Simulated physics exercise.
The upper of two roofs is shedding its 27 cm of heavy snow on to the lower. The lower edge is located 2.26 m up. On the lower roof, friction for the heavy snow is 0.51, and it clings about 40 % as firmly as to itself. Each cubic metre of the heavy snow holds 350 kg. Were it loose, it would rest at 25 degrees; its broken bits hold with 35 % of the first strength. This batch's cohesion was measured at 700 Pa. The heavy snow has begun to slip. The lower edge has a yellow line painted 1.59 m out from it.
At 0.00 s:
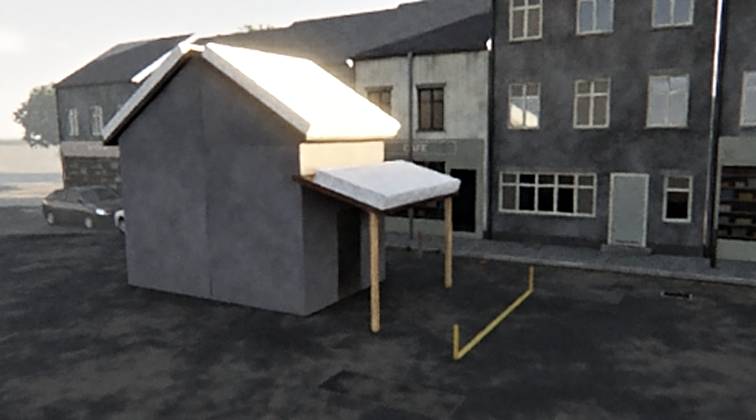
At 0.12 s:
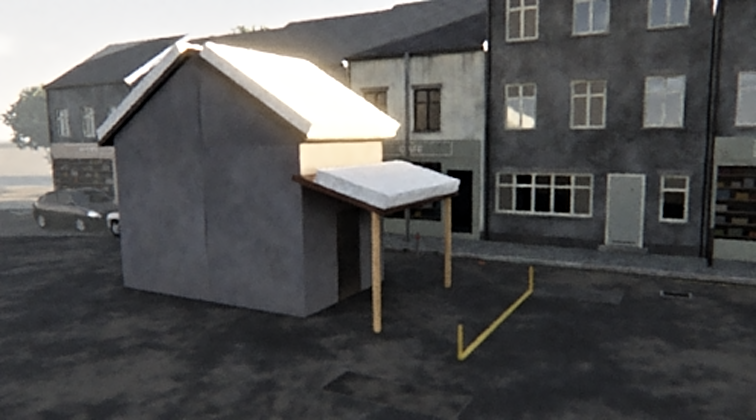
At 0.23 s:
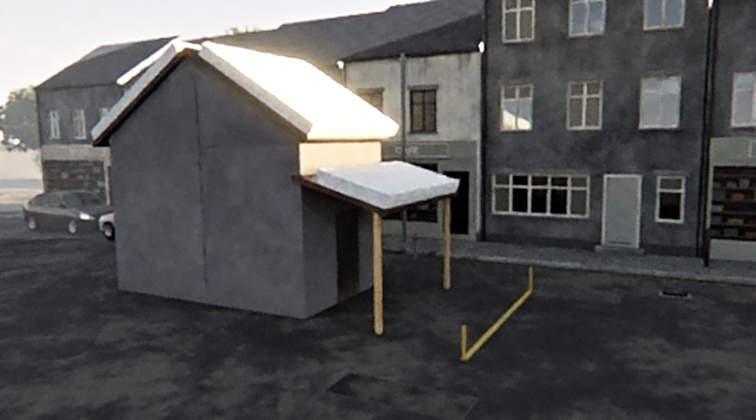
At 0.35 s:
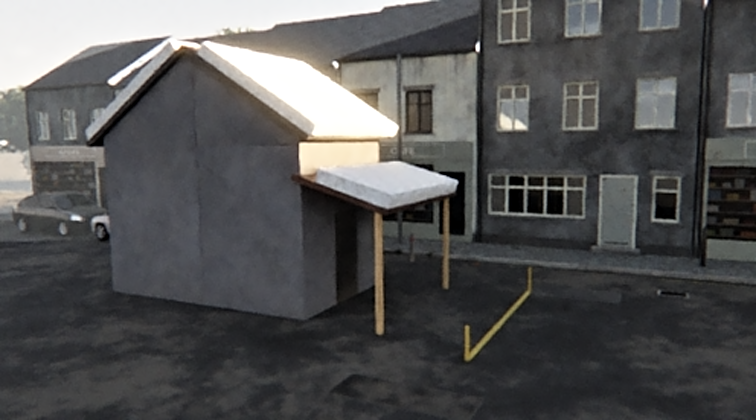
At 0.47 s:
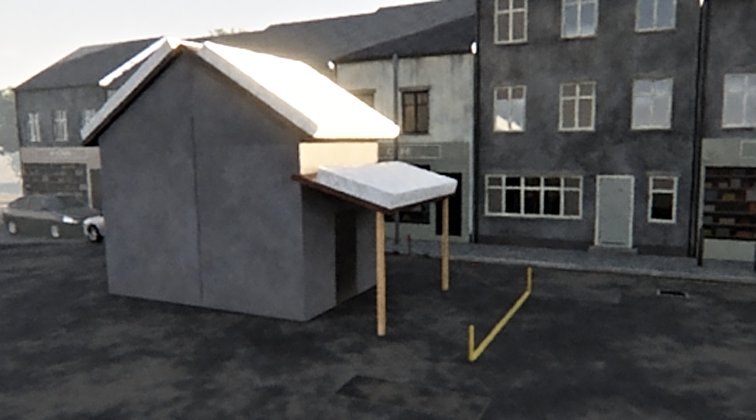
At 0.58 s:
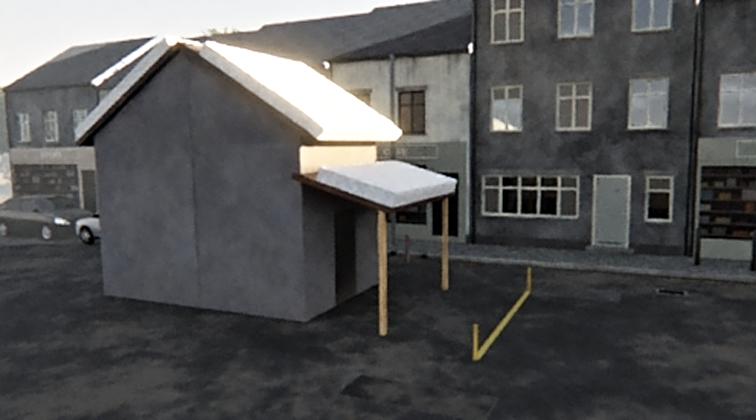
A small grey building with a bright white roof stood in a street beside a yellow line, and the thick snow on its lower porch roof slid slightly outward in one piece as the view drifted slowly.
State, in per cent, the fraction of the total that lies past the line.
7 per cent.
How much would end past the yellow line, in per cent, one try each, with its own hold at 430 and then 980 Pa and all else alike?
It'd be some 25 percent the first time and some 1 percent the second.
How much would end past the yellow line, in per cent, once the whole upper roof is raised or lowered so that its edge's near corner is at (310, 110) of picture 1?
35 per cent or so.
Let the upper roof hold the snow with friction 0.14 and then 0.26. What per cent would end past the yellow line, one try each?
I'd expect around 35 percent, then around 20 percent.
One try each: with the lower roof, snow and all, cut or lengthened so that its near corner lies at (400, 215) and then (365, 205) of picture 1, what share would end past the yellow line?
Try 1: 4 %; try 2: 18 %.
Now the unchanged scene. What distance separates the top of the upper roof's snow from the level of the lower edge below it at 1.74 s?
It sits some 2.0 m above the lower edge at that time.
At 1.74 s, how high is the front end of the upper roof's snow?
Height: Approx. 2.6 m.
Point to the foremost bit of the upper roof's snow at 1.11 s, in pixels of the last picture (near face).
(347, 169) or thereabouts.
After 1.11 s, none is below the lower edge and 0 % is past the line.
After 1.74 s, none is below the lower edge and 0 % is past the line.
After 2.37 s, 11 % is below the lower edge and 0 % is past the line.
After 3.00 s, 41 % is below the lower edge and 5 % is past the line.
After 4.80 s, 51 % is below the lower edge and 7 % is past the line.
